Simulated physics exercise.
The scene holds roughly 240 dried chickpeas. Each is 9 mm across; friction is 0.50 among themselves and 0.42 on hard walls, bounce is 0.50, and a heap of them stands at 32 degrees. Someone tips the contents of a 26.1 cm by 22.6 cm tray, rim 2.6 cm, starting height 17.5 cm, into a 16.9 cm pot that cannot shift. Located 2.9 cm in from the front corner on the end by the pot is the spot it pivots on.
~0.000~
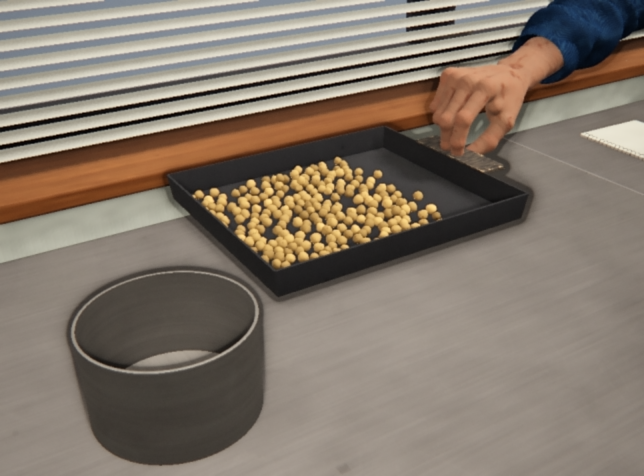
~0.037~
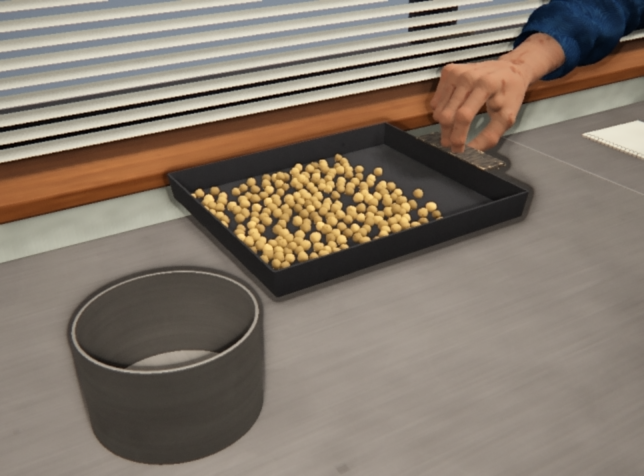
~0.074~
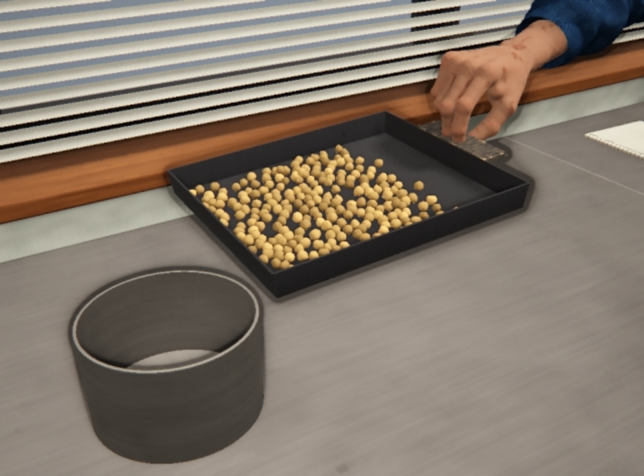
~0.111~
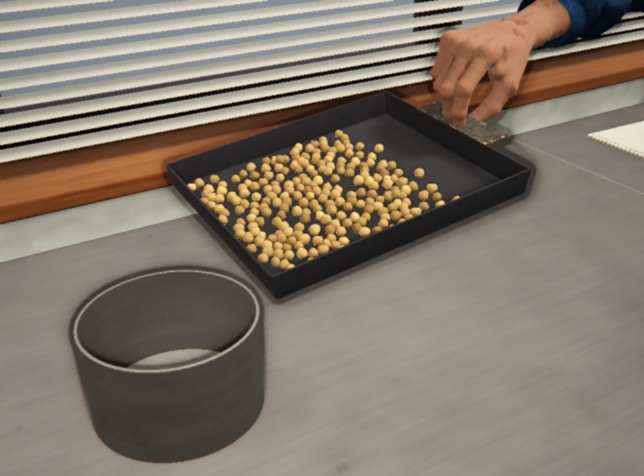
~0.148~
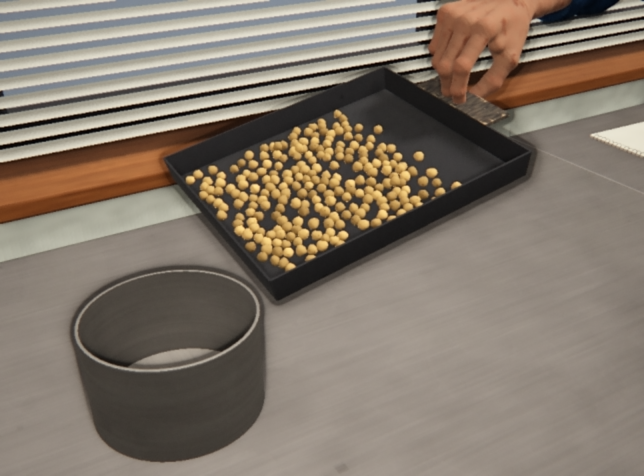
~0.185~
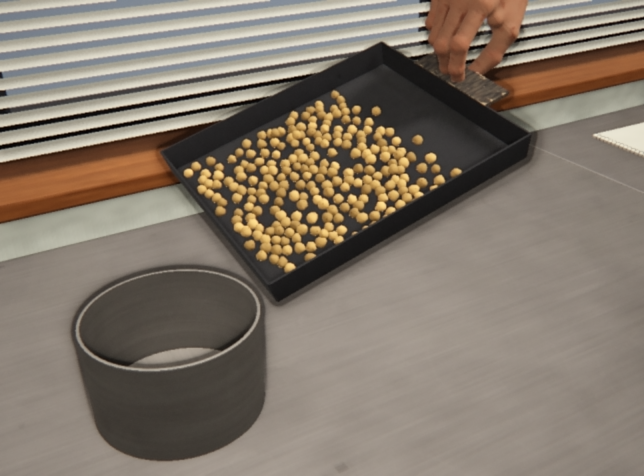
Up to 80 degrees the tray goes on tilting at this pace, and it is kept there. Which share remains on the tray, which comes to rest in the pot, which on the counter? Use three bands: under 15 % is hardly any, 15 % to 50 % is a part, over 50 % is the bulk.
Shares - left on the tray: A part; pot: Hardly any; counter: The bulk.
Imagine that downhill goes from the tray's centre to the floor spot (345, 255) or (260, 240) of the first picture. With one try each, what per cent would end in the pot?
Approximately 0 percent, then 20 percent.
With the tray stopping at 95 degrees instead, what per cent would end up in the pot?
Pot share: About 5 per cent.
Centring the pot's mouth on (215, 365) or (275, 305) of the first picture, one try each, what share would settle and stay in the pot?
The shares would be near 60 and 0 per cent respectively.
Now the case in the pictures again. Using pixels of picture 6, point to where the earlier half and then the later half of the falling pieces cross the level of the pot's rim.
I'd mark about (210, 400) for the first half and about (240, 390) for the second.
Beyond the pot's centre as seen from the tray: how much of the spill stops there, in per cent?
Share past the middle: Roughly 70 percent.
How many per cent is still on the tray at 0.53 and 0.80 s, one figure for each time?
About 100, 60.
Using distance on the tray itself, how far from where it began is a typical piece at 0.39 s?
About 3 cm.
After 0.39 s, tilt 50 degrees; the tray holds 100 %, the pot 0 %.
After 0.53 s, tilt 72 degrees; the tray holds 100 %, the pot 0 %.
After 0.80 s, tilt 80 degrees; the tray holds 60 %, the pot 0 %.
At rest (2.2 s), tray 35 %, pot 5 %, counter 65 %.
